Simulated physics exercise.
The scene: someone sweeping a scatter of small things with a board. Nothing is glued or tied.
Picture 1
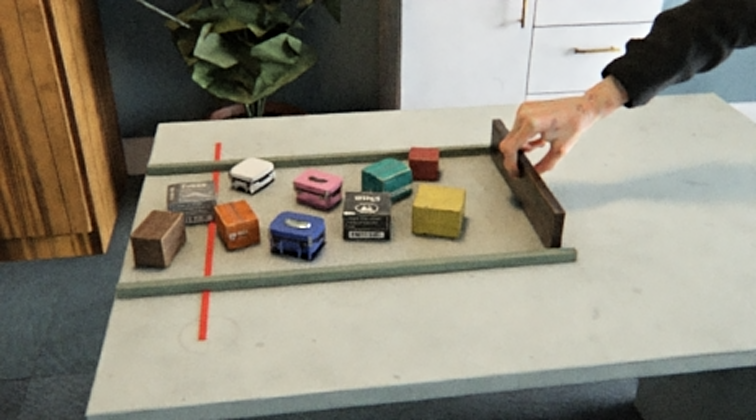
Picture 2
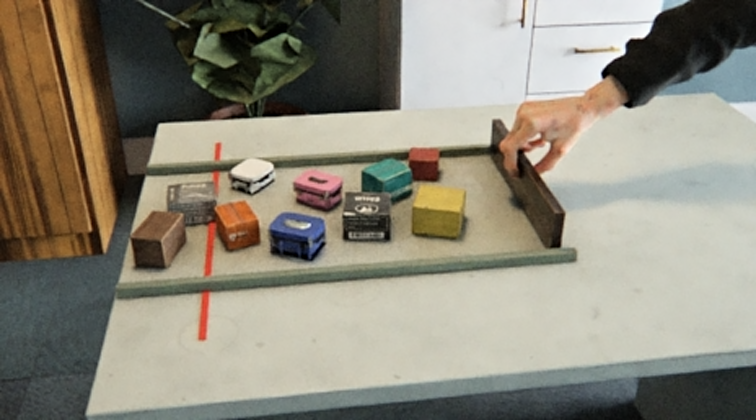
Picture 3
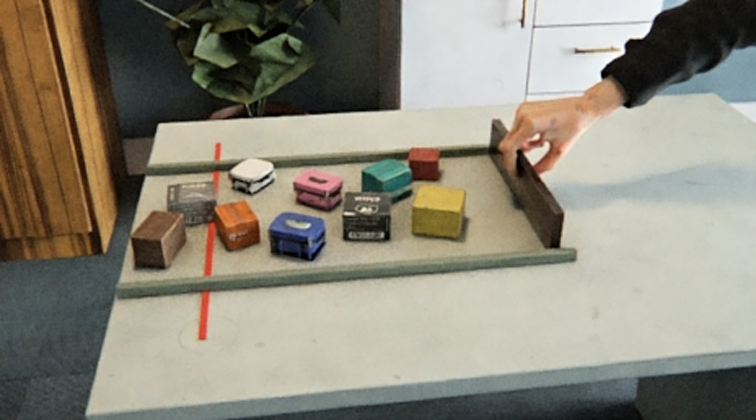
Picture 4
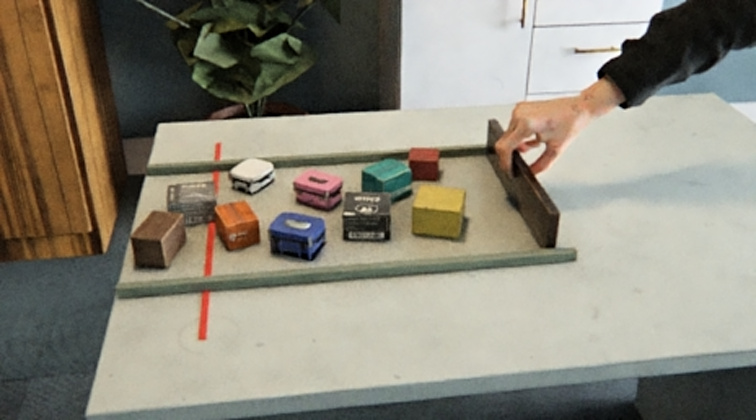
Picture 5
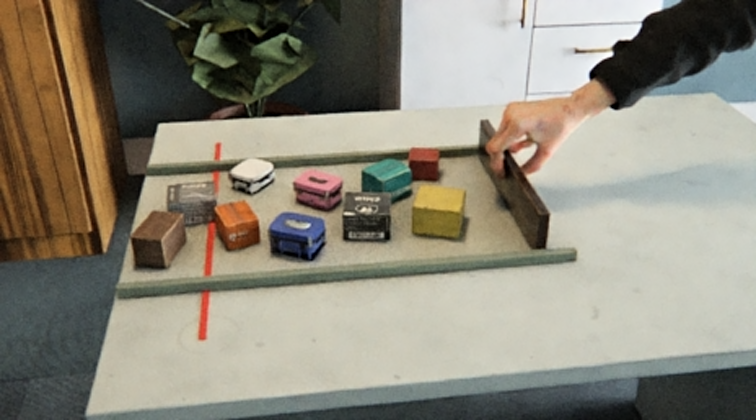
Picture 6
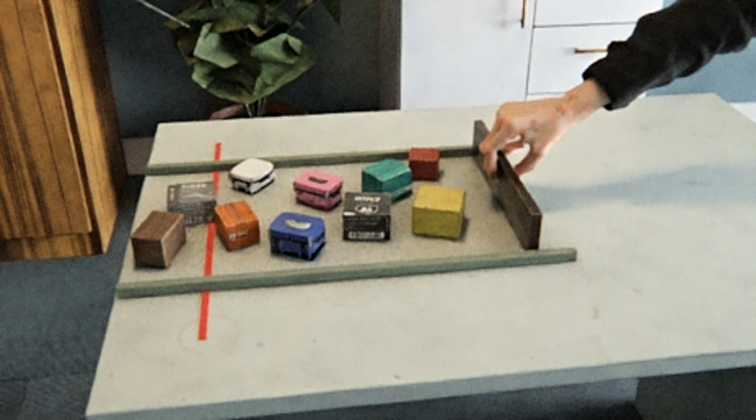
At first, a hand holds a dark board upright at the right end of two green rails, with small colourful boxes and blocks scattered between them and a red strip crossing at left. Then the hand slides the board slightly left toward the blocks, which stay where they are.
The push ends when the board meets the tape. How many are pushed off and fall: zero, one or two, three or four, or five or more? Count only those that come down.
As it turns out, the number that fall off is three or four.
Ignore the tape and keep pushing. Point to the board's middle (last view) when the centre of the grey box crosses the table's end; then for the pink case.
Near (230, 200) and (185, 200).
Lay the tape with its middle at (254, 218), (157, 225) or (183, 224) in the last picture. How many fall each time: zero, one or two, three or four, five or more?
For each place: Either one or two; five or more; at least five.
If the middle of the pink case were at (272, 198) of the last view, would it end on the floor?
The pink case stays on.
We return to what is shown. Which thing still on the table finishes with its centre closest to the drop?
The black box ends nearest.
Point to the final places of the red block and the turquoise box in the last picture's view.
The red block at (199, 180), the turquoise box at (195, 200).
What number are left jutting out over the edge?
1 of them.
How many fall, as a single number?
It comes to 3.
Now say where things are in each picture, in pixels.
The first frame shows brown block (159, 239); grey box (193, 202); orange box (237, 224); board (523, 180); tape (212, 221).
The second frame shows grey box (193, 203); turquoise box (387, 181).
The third frame shows orange box (237, 224); white case (252, 177).
The fourth frame shows brown block (159, 239); yellow block (439, 211).
The fifth frame shows grey box (193, 203); board (509, 181).
The sixth frame shows brown block (159, 239); grey box (193, 203); orange box (237, 224); board (503, 181); tape (212, 221).
A little later, none off yet; brown block at rest near (159, 239); grey box at rest near (193, 203); orange box shifted a little near (225, 224).
When it is over, the number that fall off is three or four; down, orange box, grey box and brown block.
